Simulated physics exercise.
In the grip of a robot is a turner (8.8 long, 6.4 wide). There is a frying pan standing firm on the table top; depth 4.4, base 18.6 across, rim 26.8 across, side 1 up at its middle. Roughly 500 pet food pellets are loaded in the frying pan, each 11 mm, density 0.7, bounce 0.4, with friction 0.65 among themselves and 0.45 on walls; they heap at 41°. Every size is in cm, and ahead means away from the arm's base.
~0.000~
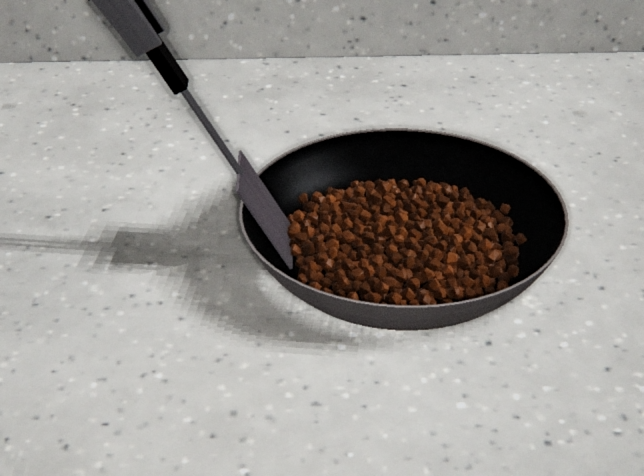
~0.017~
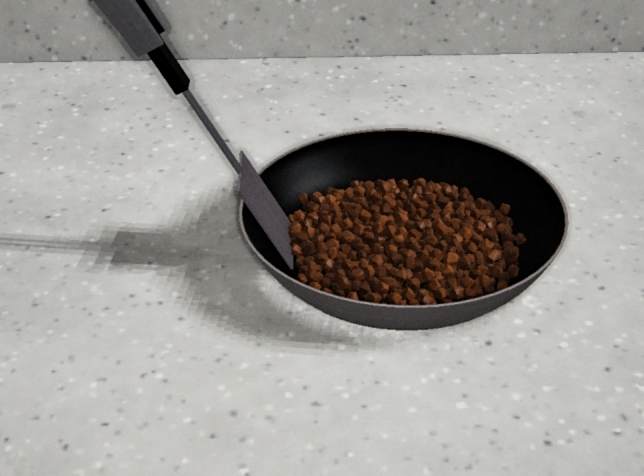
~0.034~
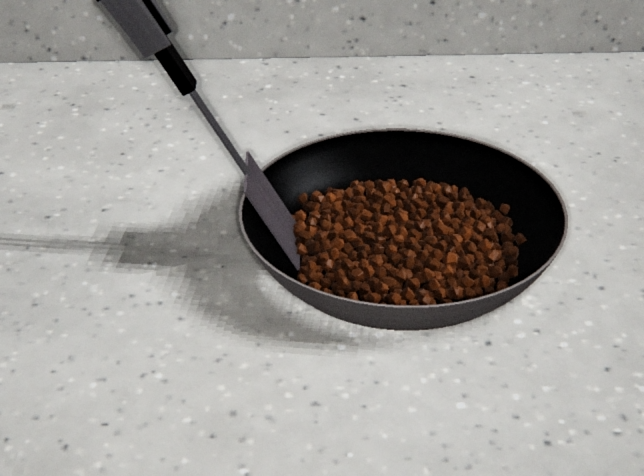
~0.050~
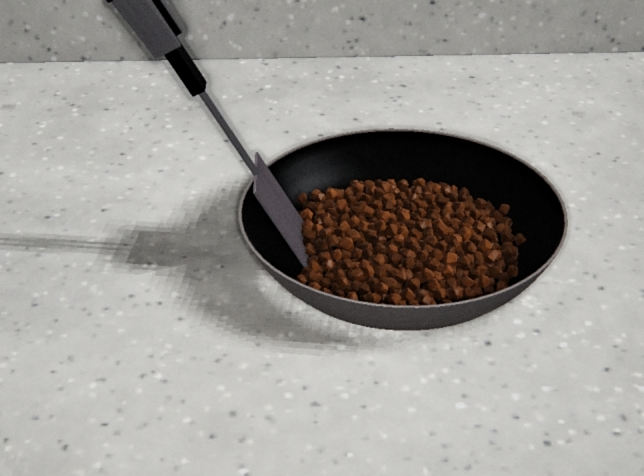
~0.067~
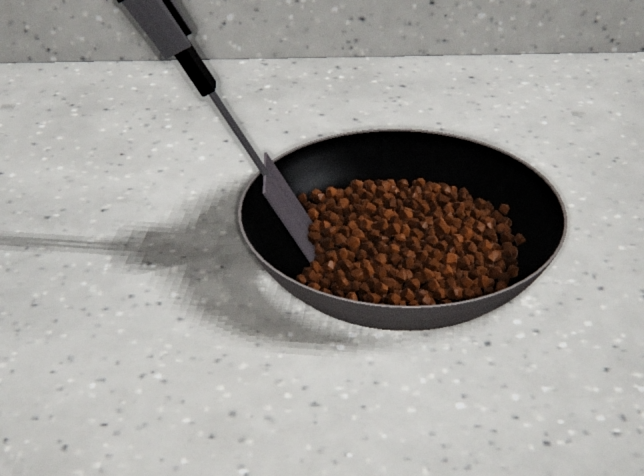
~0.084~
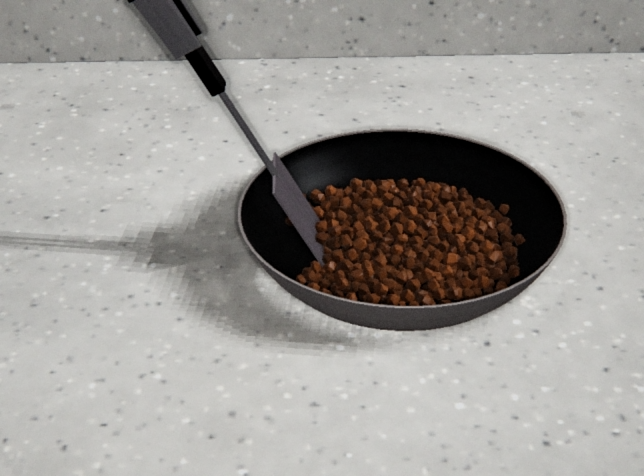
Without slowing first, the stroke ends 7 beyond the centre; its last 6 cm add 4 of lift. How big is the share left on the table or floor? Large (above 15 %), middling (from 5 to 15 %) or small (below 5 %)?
Small; below 5 %.
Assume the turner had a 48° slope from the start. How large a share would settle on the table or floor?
That would leave close to 0 per cent on the table or floor.
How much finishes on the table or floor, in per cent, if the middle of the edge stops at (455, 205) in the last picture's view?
Something near 0 in a hundred.
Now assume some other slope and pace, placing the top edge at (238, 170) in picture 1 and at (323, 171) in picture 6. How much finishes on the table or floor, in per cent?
Some 10 percent ends up on the table or floor.
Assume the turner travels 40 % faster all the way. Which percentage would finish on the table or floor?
Estimated share: Some 0 %.
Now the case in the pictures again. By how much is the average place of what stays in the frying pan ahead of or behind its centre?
Roughly 4.0 cm ahead.
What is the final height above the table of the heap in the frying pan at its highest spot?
Close to 5.5 centimetres high.
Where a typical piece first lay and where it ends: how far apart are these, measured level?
Roughly 3 cm.
After 0.19 s, sloping 62°, highest piece 4 above the table; 502 in the frying pan.
After 0.30 s, sloping 62°, highest piece 5 above the table; 502 in the frying pan.
After 0.55 s, sloping 62°, highest piece 5 above the table; 500 in the frying pan, 2 on the table or floor.
After 1.60 s, sloping 62°, highest piece 5 above the table; 500 in the frying pan, 2 on the table or floor.
In the end, 500 in the frying pan, 2 on the table or floor. That is 0 % on the table or floor.
